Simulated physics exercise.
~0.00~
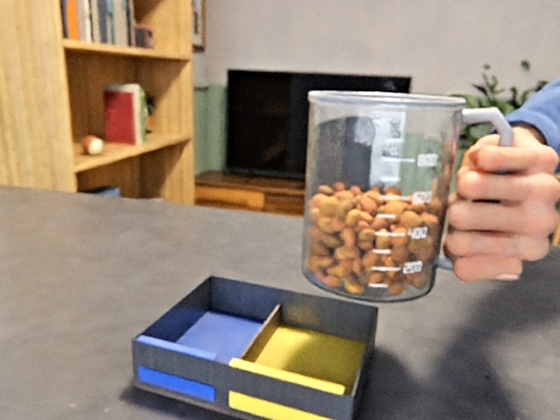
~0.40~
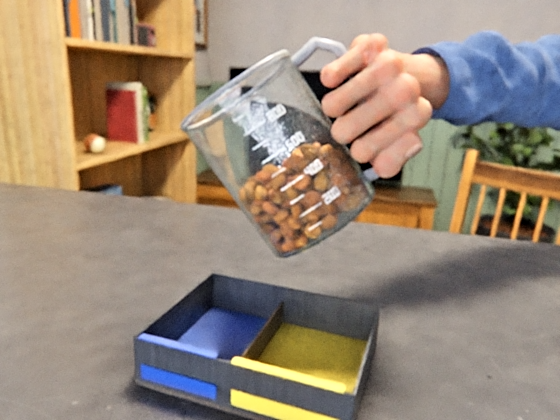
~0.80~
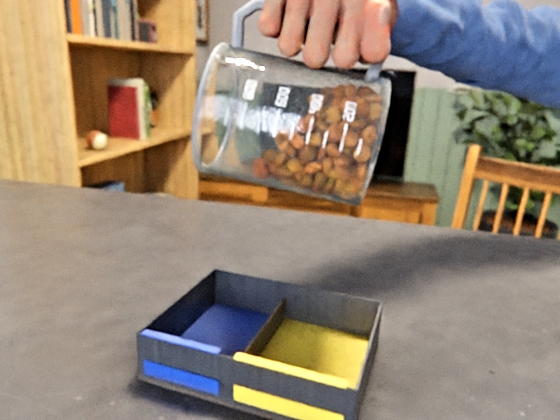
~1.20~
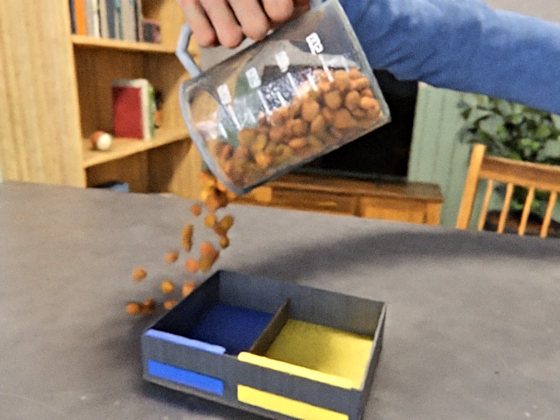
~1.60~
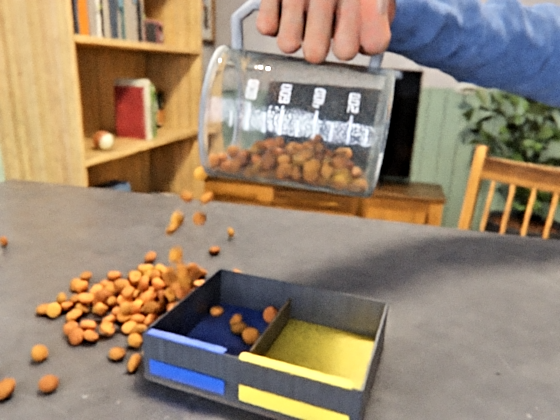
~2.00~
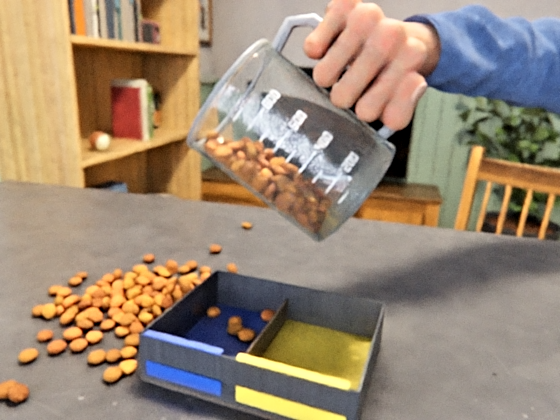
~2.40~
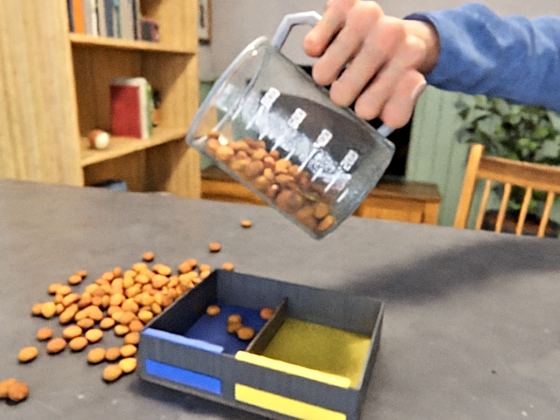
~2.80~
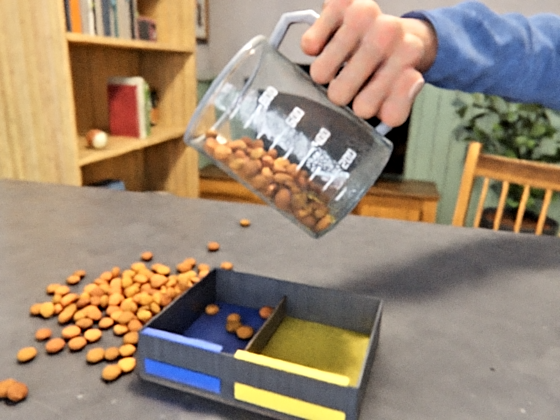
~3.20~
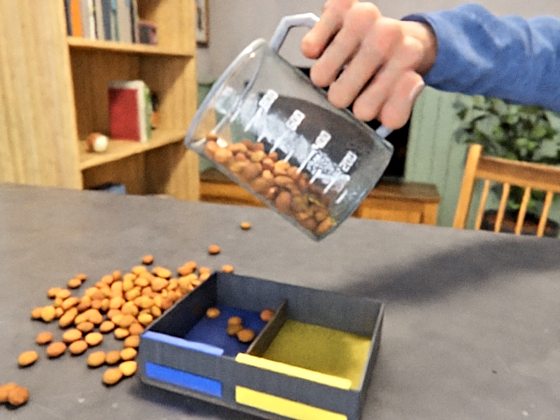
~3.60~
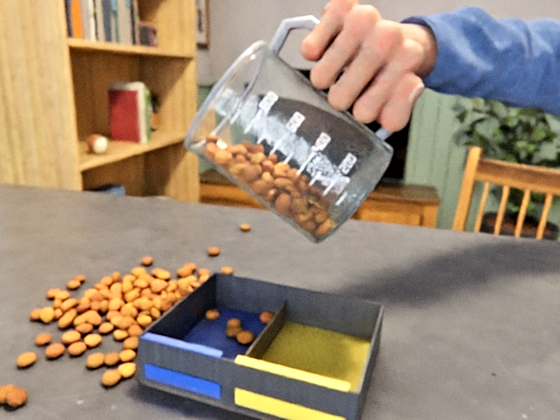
A hand tips a clear jug, spilling most kibble beside the tin, then holds it tilted.
